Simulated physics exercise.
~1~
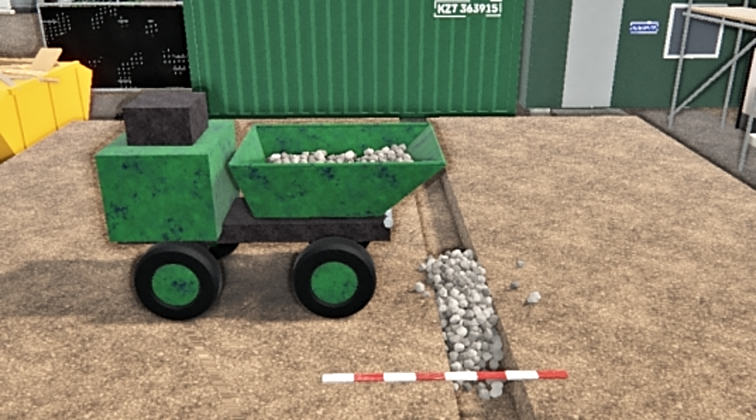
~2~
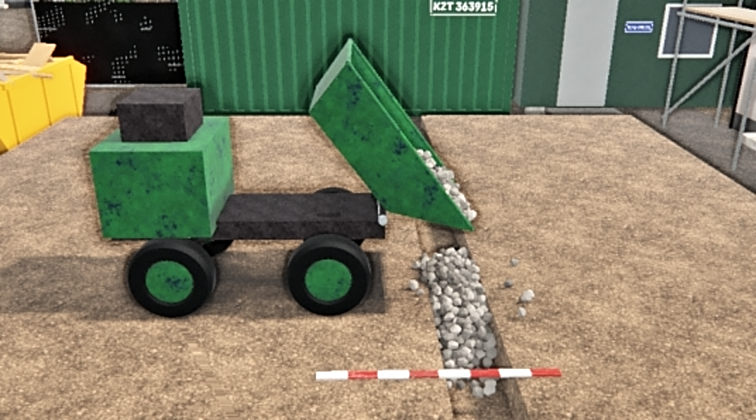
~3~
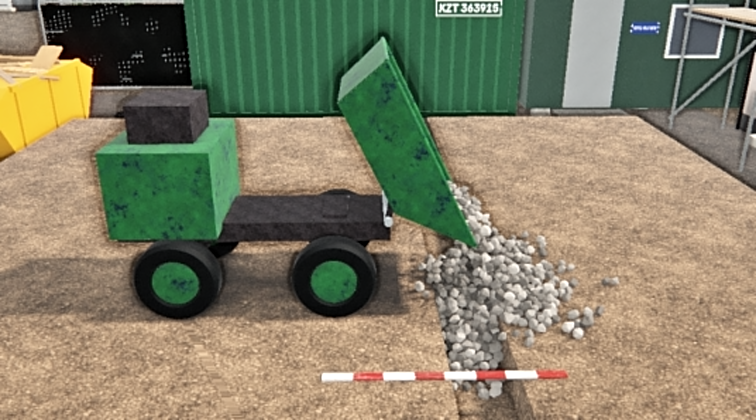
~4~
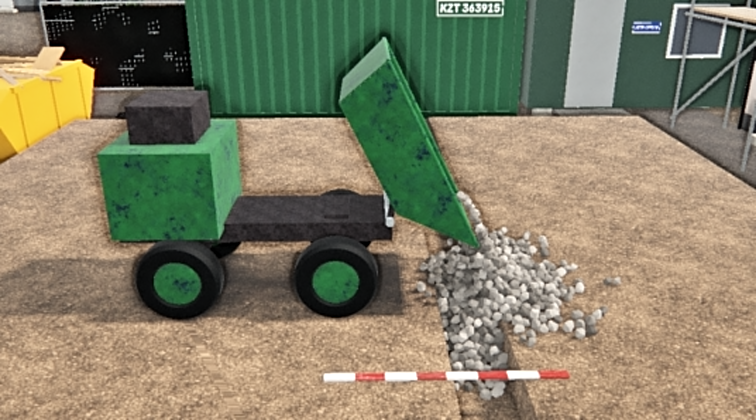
A green dumper with a dark, blocky engine cover stands on brown ground at the left of a building site, seen from the side and slightly above by a gently swaying camera. Its green skip holds grey stones, and more lie in a narrow trench to the right, behind a red and white striped pole. A green container and a yellow skip stand behind. The dumper's skip tips steeply rightward, stones gathering at its lower lip, then tilts further. The stones pour out, heaping over the trench and spreading past its right side, where they settle beneath the still raised skip.
